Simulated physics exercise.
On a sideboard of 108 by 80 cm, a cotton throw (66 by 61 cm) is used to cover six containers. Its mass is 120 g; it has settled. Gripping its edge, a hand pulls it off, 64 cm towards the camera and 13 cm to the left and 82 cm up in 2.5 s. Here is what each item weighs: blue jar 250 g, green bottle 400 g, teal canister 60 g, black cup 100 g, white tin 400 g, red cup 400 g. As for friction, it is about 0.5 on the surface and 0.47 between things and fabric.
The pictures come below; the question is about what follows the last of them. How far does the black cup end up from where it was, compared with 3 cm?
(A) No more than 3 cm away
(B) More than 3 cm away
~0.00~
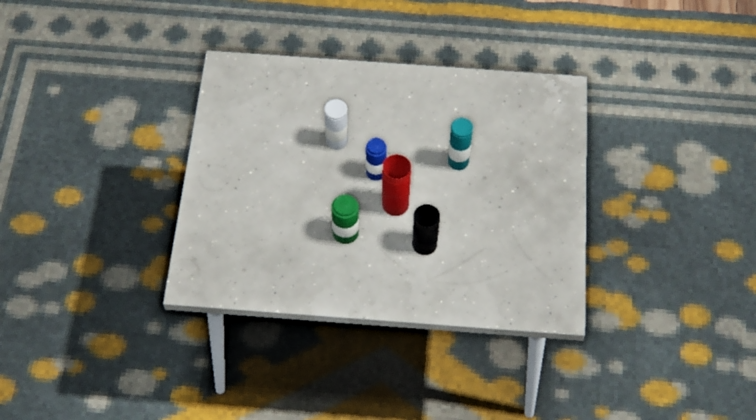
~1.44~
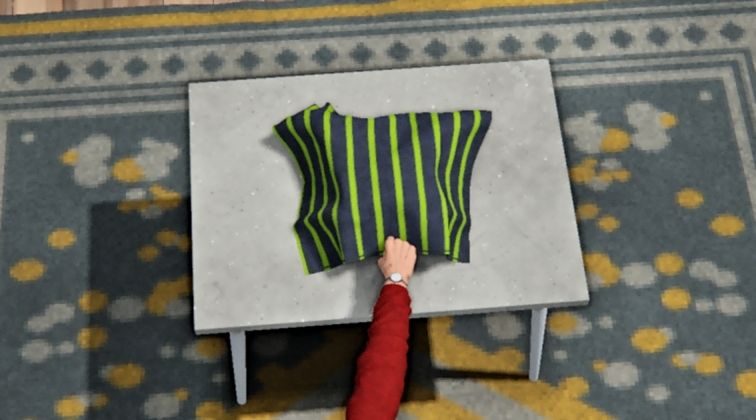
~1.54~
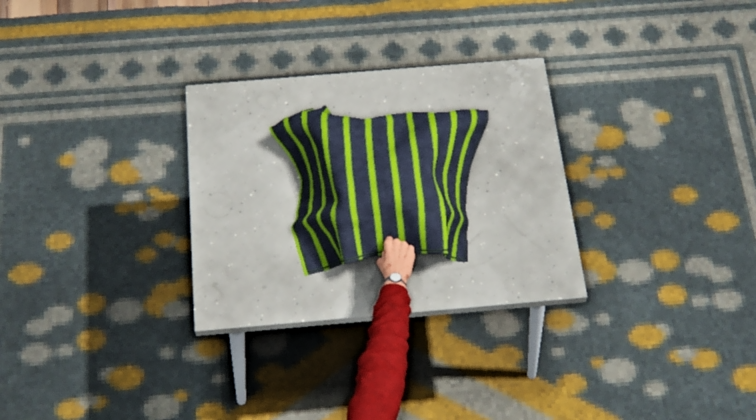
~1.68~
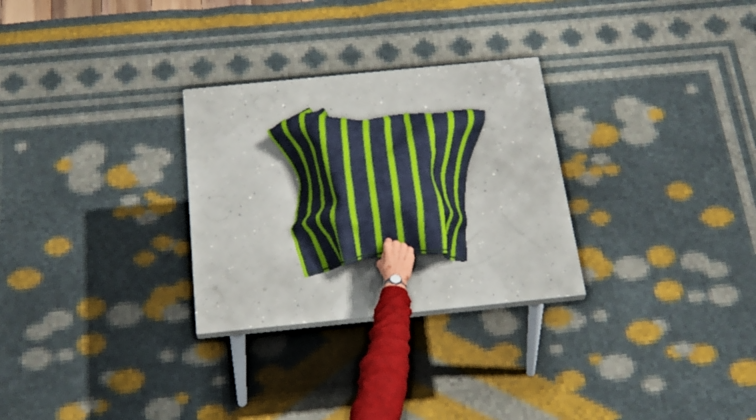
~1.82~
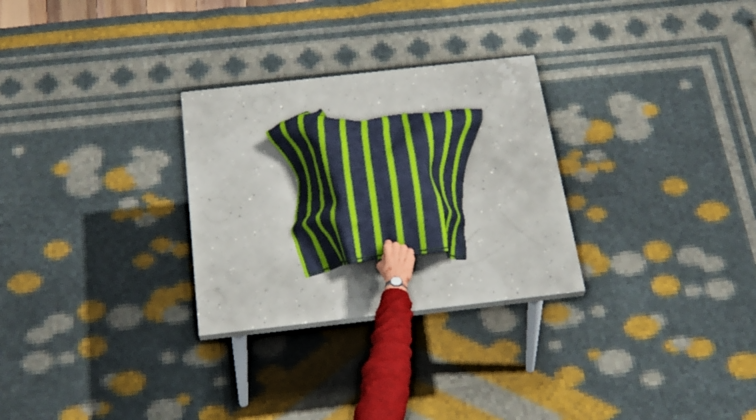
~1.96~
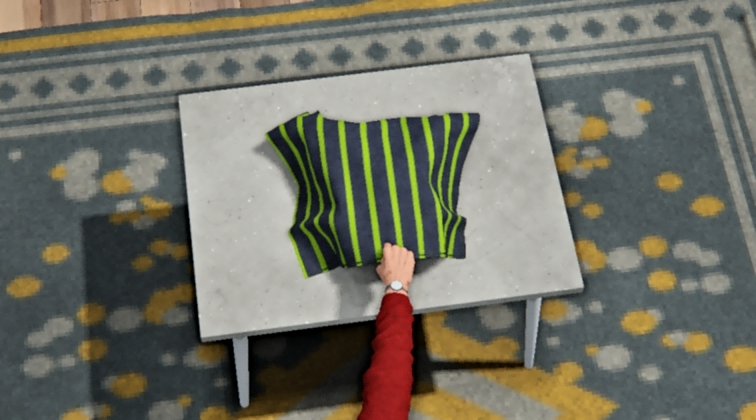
More than 3 cm away (B).
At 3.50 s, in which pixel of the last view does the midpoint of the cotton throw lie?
Close to (397, 408) in pixels.
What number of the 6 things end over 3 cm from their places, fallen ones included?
I make it 2.
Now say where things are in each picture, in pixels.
Shows, teal canister (462, 126), 18 cm tall; red cup (397, 167), 20 cm tall; black cup (427, 216), 16 cm tall; blue jar (376, 145), 14 cm tall; green bottle (345, 204), 15 cm tall; white tin (336, 108), 16 cm tall, in the first frame.
Shows, cotton throw corners (306, 275) (294, 116) (483, 126) (470, 263); grip (390, 254), in the second frame.
Shows, cotton throw corners (305, 276) (291, 117); grip (389, 254), in the third frame.
Shows, cotton throw corners (305, 277) (288, 120); grip (389, 255), in the fourth frame.
Shows, cotton throw corners (306, 278) (286, 121); grip (388, 257), in the fifth frame.
Shows, cotton throw corners (305, 279) (282, 123) (467, 122) (466, 259); grip (388, 260), in the sixth frame.
At 2.5 s, middle of the cotton throw at (378, 203); black cup 2 cm off its start, teal canister on its side, 12 cm off its start.
At 3.0 s, middle of the cotton throw at (381, 286); black cup 13 cm off its start, teal canister on its side, 13 cm off its start.
At 3.5 s, middle of the cotton throw at (397, 408); black cup over the edge, teal canister on its side, 13 cm off its start at (414, 181).
At 4.0 s, middle of the cotton throw at (385, 383); black cup over the edge, teal canister on its side, 13 cm off its start.
At 4.8 s, middle of the cotton throw at (391, 415); black cup over the edge, teal canister on its side, 13 cm off its start at (414, 181).
